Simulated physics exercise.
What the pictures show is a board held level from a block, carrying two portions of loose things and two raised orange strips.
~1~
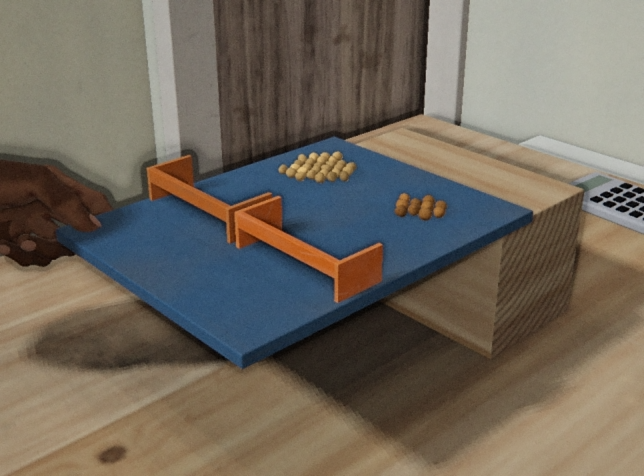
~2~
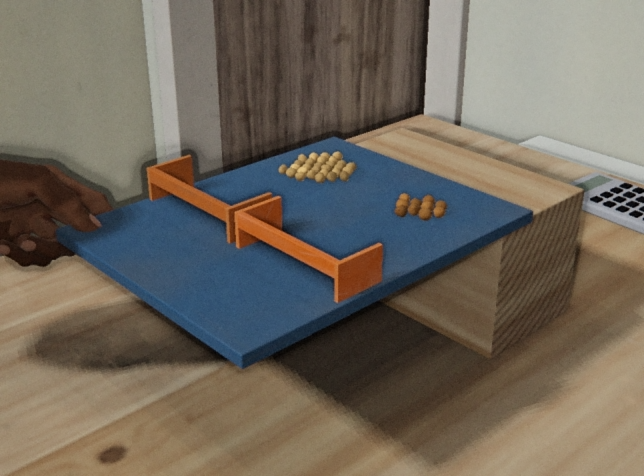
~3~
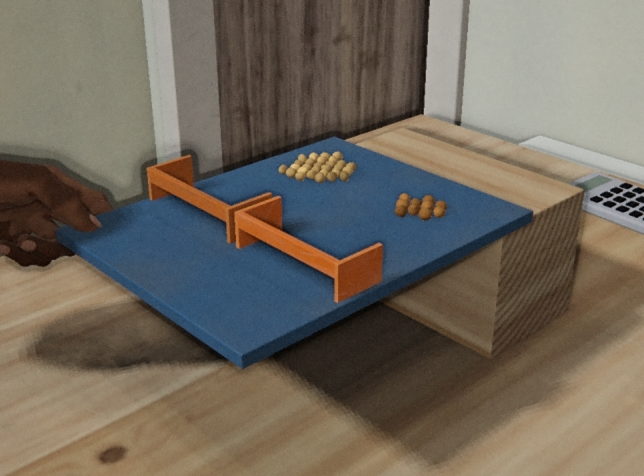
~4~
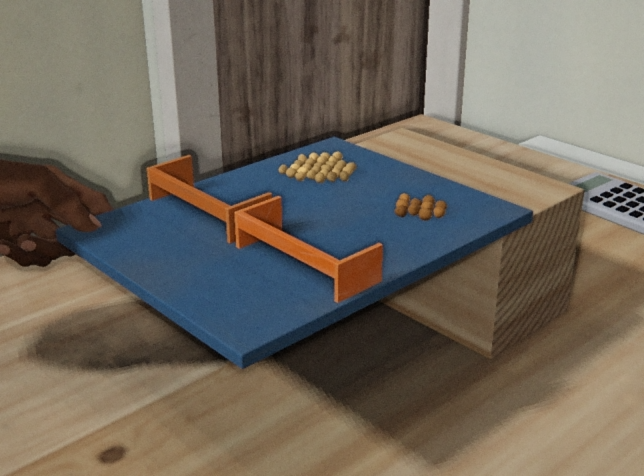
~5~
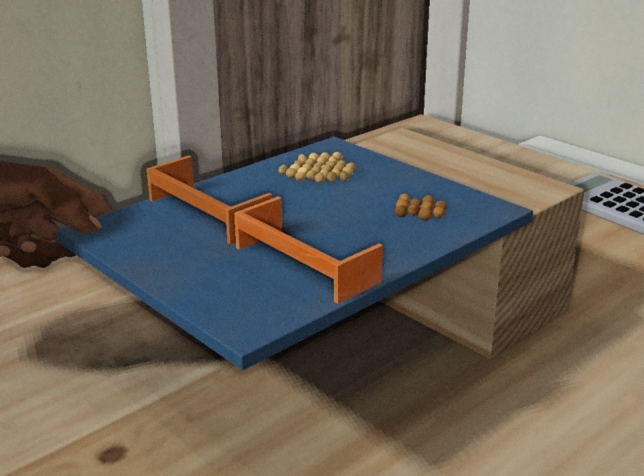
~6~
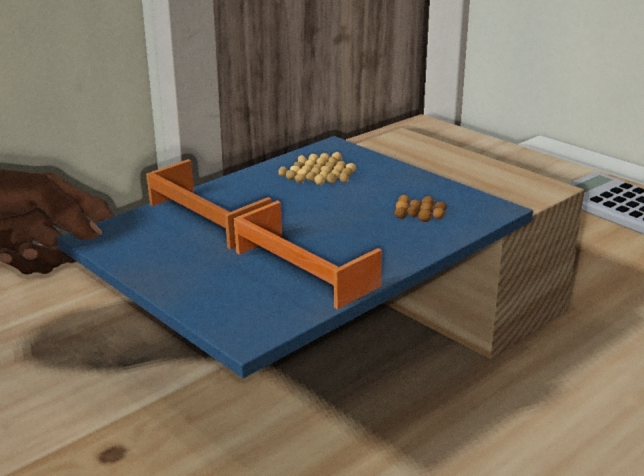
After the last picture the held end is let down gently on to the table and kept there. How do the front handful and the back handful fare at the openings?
So in the end, the front handful gets by, and as for the back handful, it gets by.
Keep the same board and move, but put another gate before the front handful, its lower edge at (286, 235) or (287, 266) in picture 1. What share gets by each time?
100 %, then 0 %.
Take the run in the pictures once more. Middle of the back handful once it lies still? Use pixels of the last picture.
Its centre settles around (58, 431).
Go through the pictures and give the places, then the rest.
The first picture shows held end of the board at (245, 351), level; block at (442, 233), nearly half as high as the board is long; front handful at (416, 204), a few roasted chickpeas; back handful at (319, 166), some dried chickpeas; front gate at (286, 243), its slot higher than a piece; back gate at (189, 194), its slot higher than a piece.
The second picture shows held end of the board at (245, 351), level; back handful at (319, 166).
The third picture shows held end of the board at (245, 351), level; front handful at (416, 204).
The fourth picture shows held end of the board at (245, 351), level; back handful at (319, 166).
The fifth picture shows held end of the board at (245, 352), level; front handful at (416, 204).
The sixth picture shows held end of the board at (245, 360), down by 1°; block at (442, 233); front handful at (416, 205), not moving; back handful at (319, 168), not moving; front gate at (286, 250); back gate at (188, 200).
Then, 0.46 s past the last view, board sloping at 13°; front handful where it was; back handful where it was.
Then, 0.95 s past the last view, board sloping at 25°; front handful on its way down; back handful on its way down.
Then, 1.52 s past the last view, board resting at 28°; front handful all past its gate; back handful all past its gate.
Finally, board resting at 28°; front handful all past its gate; back handful all past its gate.
